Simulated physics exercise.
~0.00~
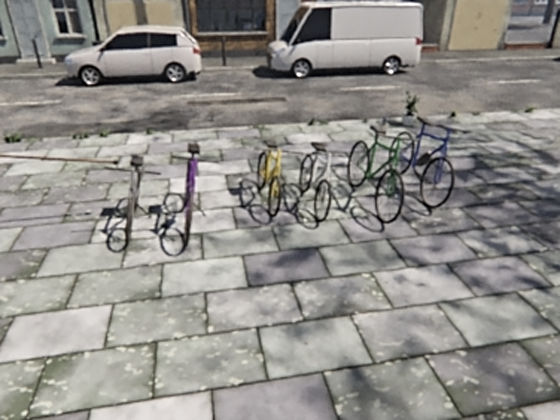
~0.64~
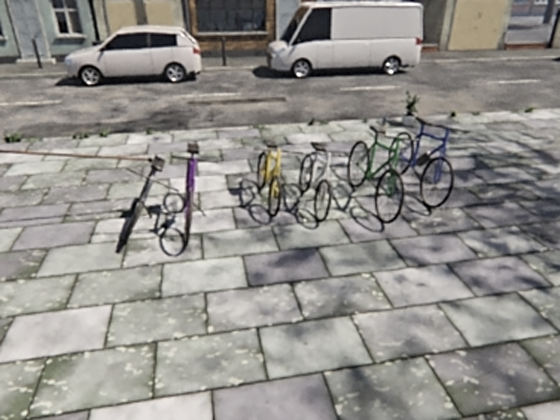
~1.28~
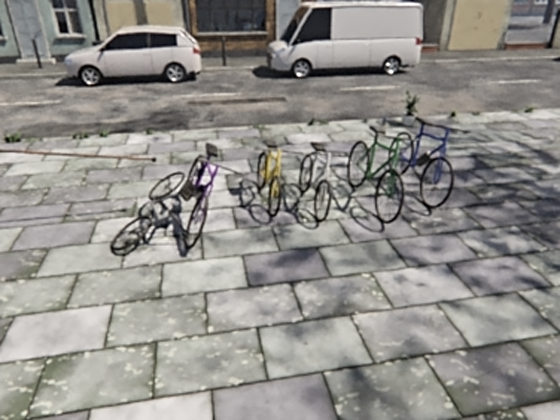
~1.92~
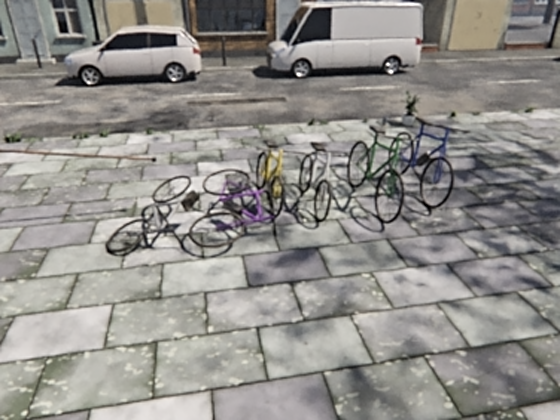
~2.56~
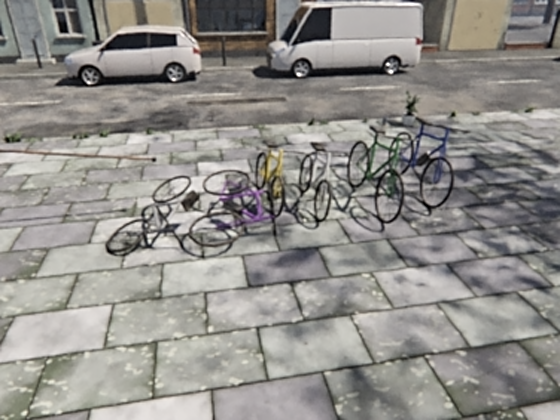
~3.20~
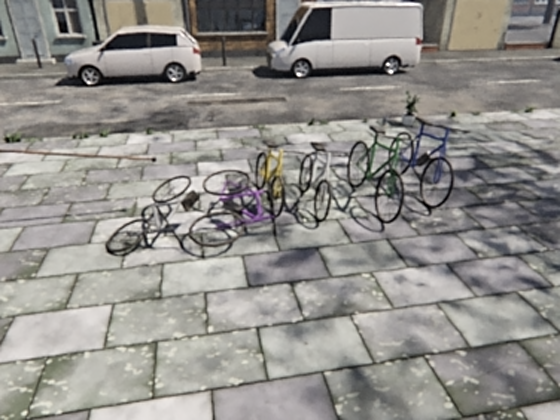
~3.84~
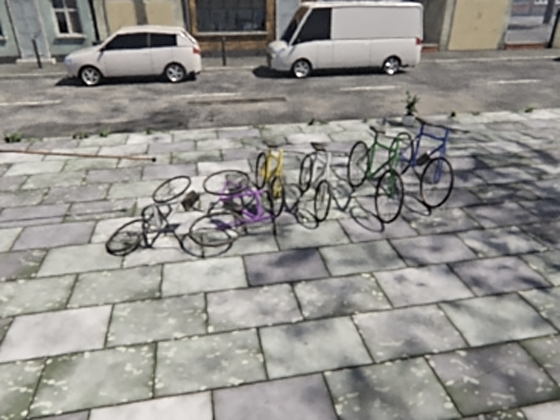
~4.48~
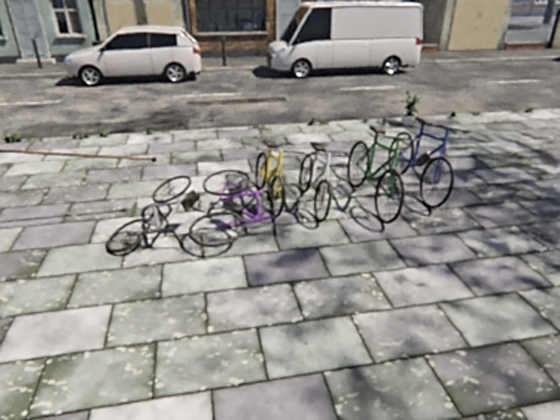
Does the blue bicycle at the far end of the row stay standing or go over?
The blue bicycle stays standing. Only the first bicycle and the purple one beside it go down, and the fall never reaches the far end of the row.
